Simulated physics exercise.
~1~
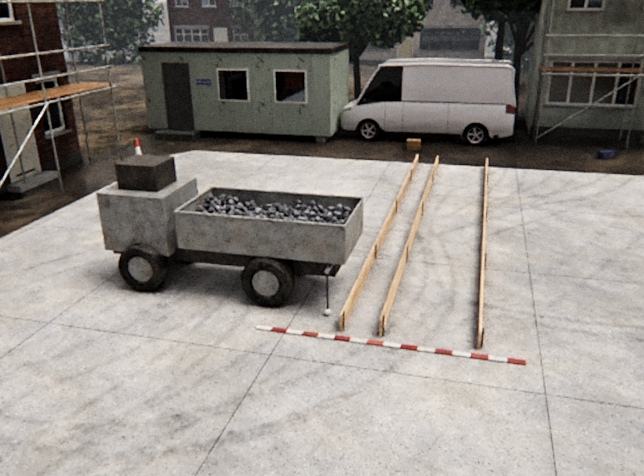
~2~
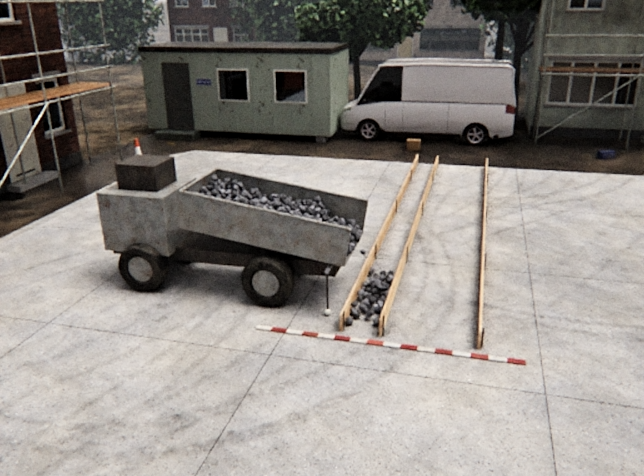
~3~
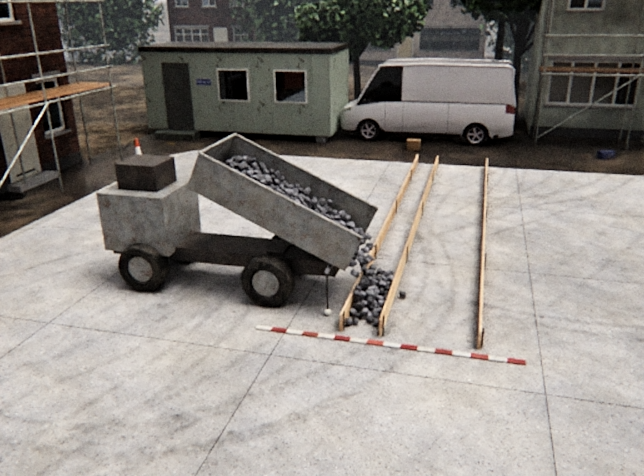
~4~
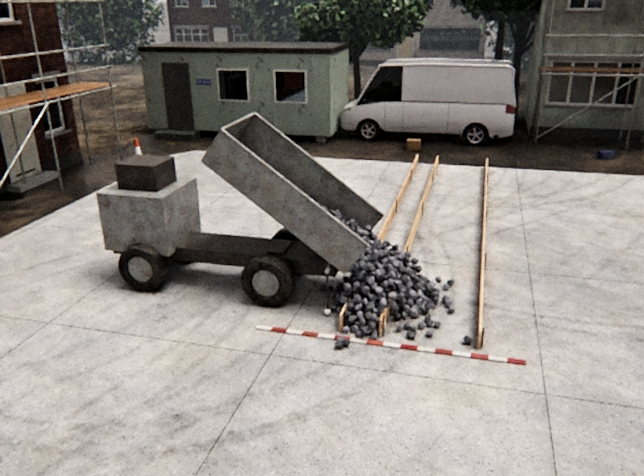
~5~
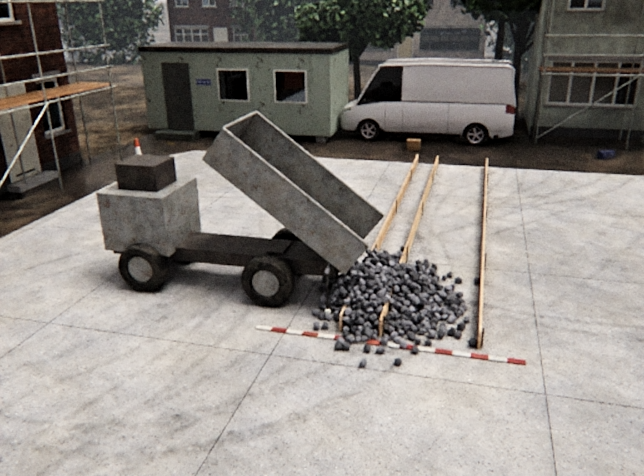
In this clip, a grey truck's bed tips up toward the right beside three wooden boards on a concrete yard, and dark stones slide out, first between the two nearer boards, then over the middle one, ending in a wide heap behind the raised, nearly emptied bed.
